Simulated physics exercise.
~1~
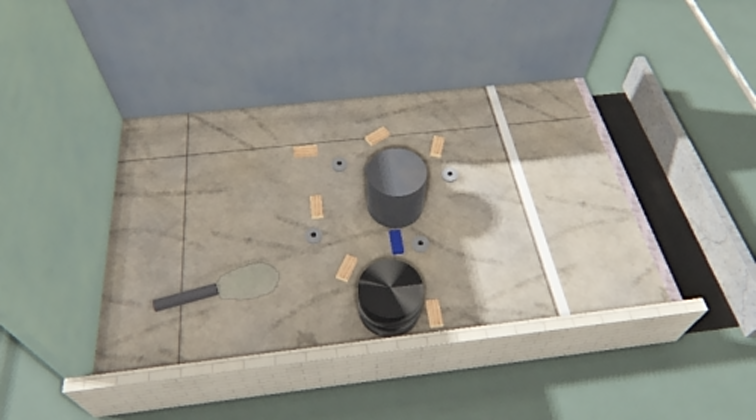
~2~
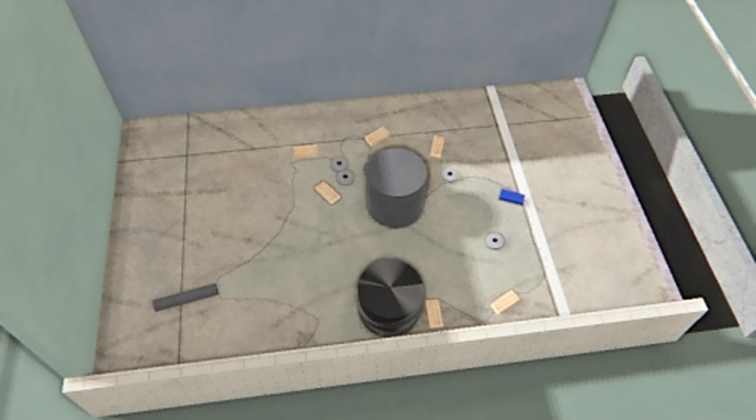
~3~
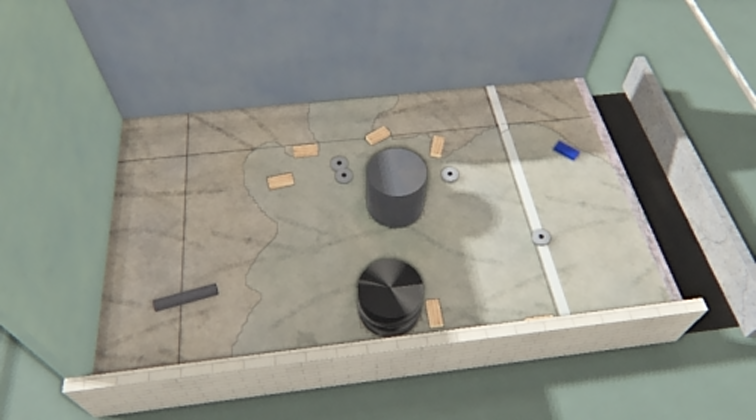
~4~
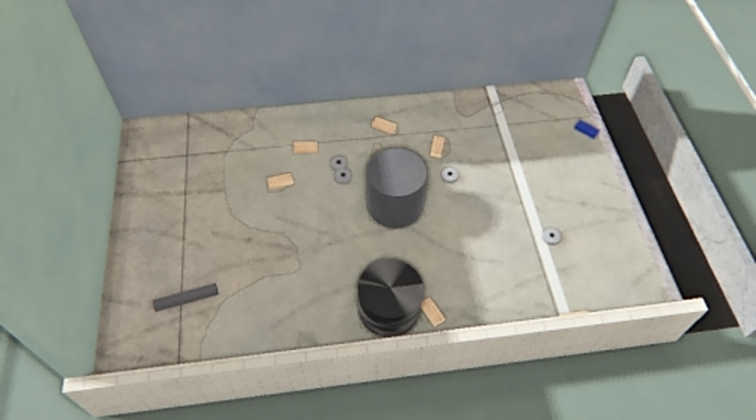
In a walled wash-down bay, water fanned out from a dark pipe across the floor and around two dark cylinders, pushing some small blocks and round lids along, and the blue block crossed the white stripe and ended near the right edge.
